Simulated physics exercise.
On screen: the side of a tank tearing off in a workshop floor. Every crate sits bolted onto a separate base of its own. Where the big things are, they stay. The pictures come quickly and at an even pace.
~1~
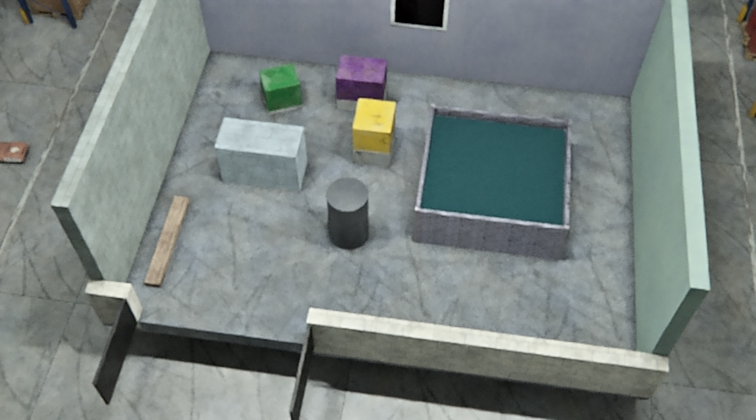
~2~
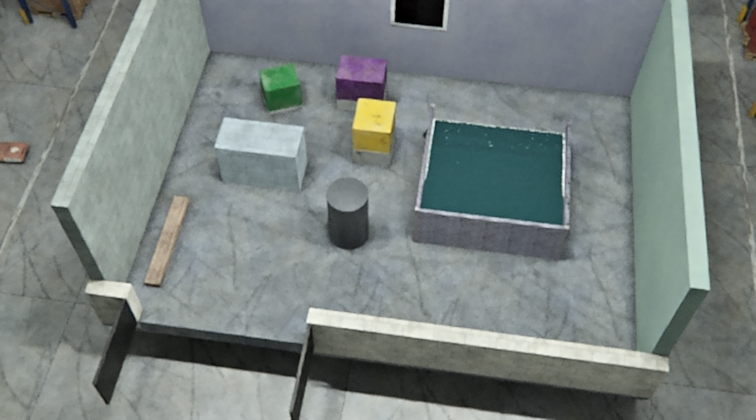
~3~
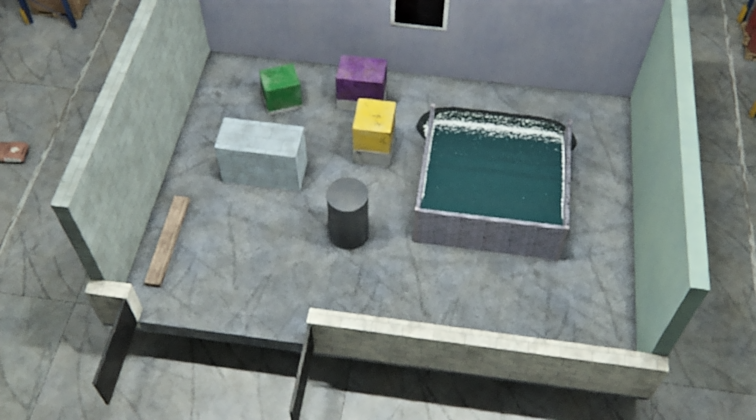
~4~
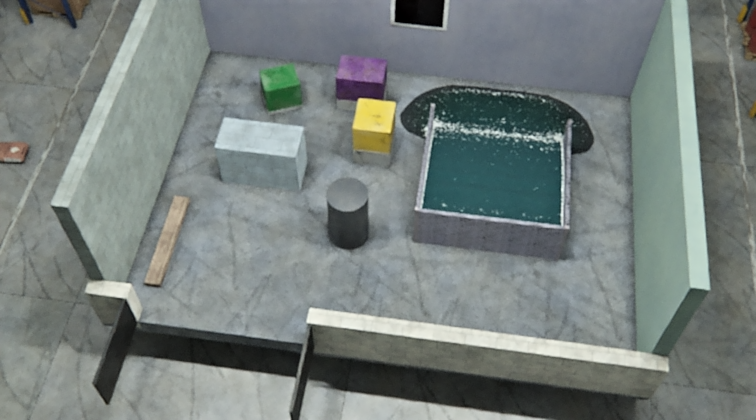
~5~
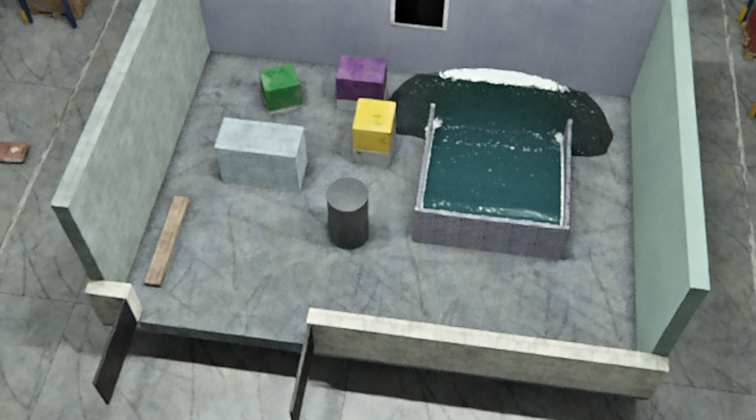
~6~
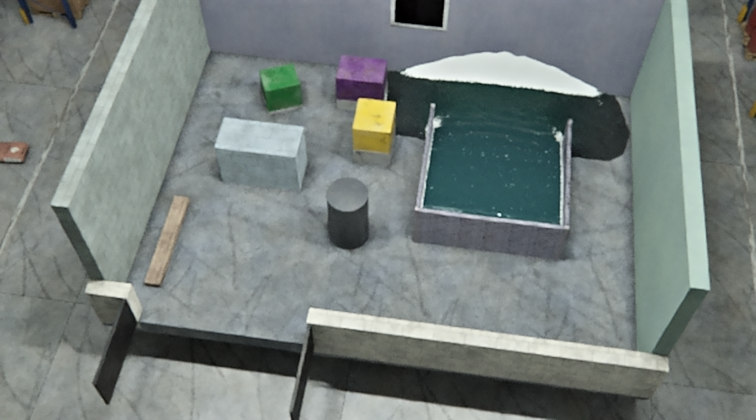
Dark green water pours out the far side of an open tank and spreads across the floor.
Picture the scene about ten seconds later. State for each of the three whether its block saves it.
The green crate will be caught by the water, the yellow crate will be missed by the water, the purple crate will be caught by the water.
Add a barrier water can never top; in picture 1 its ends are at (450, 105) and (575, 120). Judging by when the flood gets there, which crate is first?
Answer: The crate marked purple.
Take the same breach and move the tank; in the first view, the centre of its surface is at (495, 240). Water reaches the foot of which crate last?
The green-painted one.
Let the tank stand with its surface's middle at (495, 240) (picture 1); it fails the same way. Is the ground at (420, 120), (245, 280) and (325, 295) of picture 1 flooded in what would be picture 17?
As listed: Covered, no water, not flooded.
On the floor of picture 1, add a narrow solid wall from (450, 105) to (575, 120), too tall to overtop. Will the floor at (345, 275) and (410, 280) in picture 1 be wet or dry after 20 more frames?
Untouched, untouched.
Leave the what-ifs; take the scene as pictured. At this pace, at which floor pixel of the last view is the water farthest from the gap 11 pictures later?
My guess would be about (211, 51).
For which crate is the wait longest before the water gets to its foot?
The crate marked green, I reckon.
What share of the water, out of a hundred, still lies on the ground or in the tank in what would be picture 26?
About 100 %.
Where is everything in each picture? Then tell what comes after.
In the first frame, the open tank at (496, 167) is whole and still.
In the second frame, water pours out on the open tank's far side and has run to a hidden place.
In the third frame, water pours out on the open tank's far side and has run to (423, 123).
In the fourth frame, the front is at (412, 107), out from the gap on the open tank's far side.
In the fifth frame, the front is at (424, 74), out from the gap on the open tank's far side.
In the sixth frame, water pours out on the open tank's far side and has run to (396, 71).
A moment on, water covers 20 % of the floor; the green crate not reached, the yellow crate water round its plinth, the purple crate water round its plinth.
Next, water covers 35 % of the floor; the green crate water round its plinth, the yellow crate water round its plinth, the purple crate water round its plinth.
Then, water covers 60 % of the floor; the green crate water round its plinth, the yellow crate water round its plinth, the purple crate water round its plinth.
Later, water covers 90 % of the floor; the green crate water round its plinth, the yellow crate water round its plinth, the purple crate water round its plinth.
In the end, water covers 100 % of the floor; the green crate was topped, the yellow crate stayed above the water, the purple crate was topped.
